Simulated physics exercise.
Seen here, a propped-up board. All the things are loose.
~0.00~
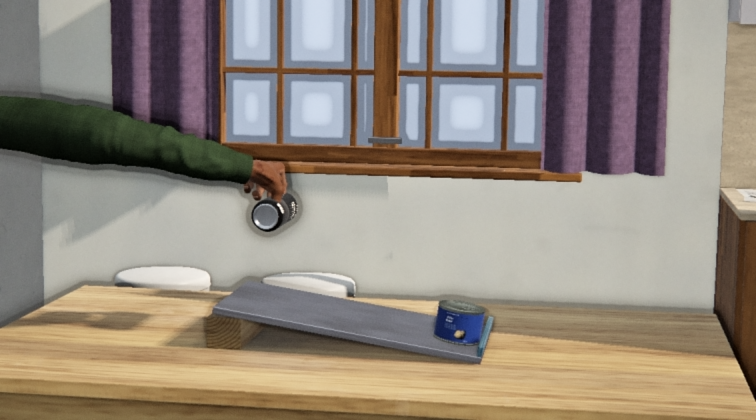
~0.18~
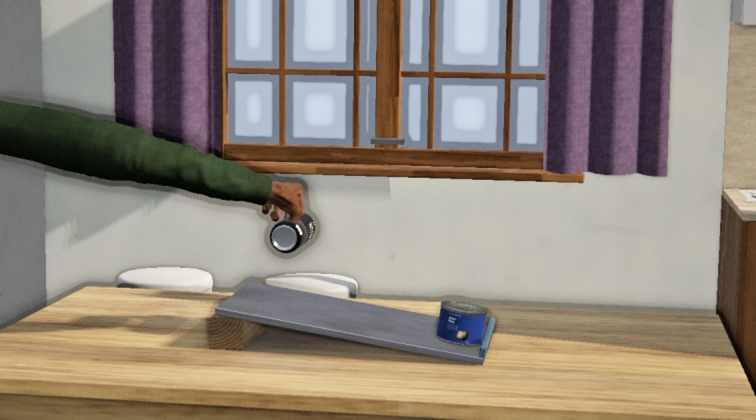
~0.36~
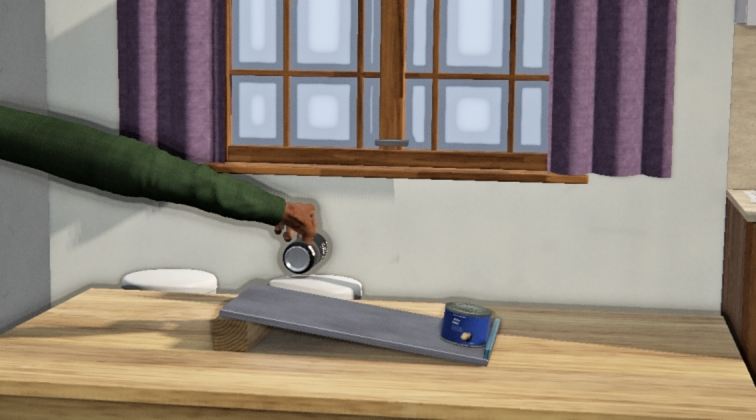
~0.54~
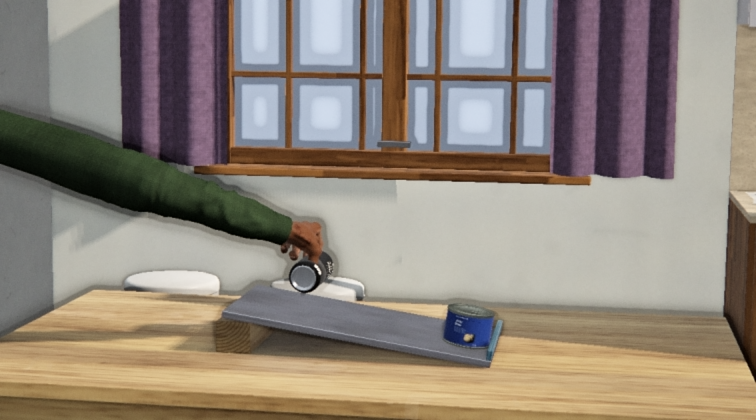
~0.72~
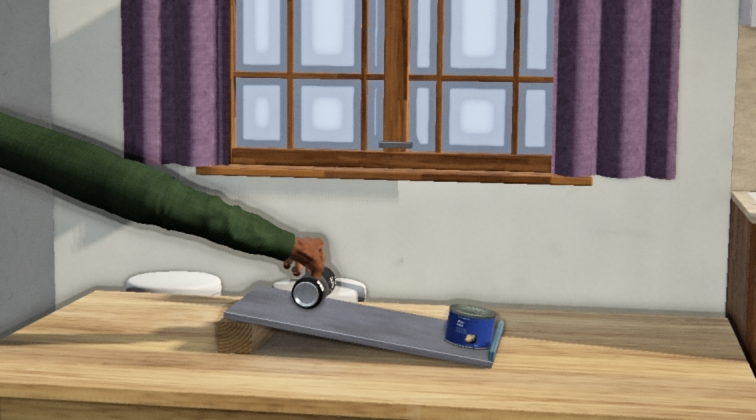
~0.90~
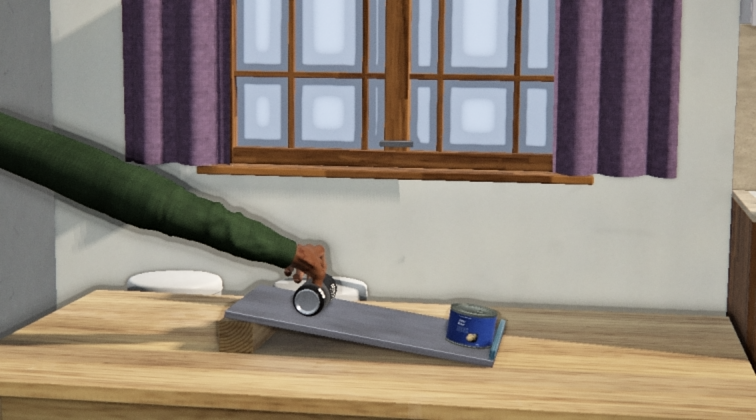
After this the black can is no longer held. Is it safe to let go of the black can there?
It slides or rolls down.
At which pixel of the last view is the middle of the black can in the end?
At about (439, 317).
Around 1.30 s, black can displaced a little near (333, 297).
Around 1.60 s, black can displaced well along near (383, 307).
Around 1.70 s, black can displaced well along near (407, 311).
Around 1.80 s, black can displaced well along near (435, 316).
Finally (2.3 s), moved from the start, black can; blue tub still in place. Final places as the last picture's camera would see them, black can near (439, 317). The black can runs down the board.
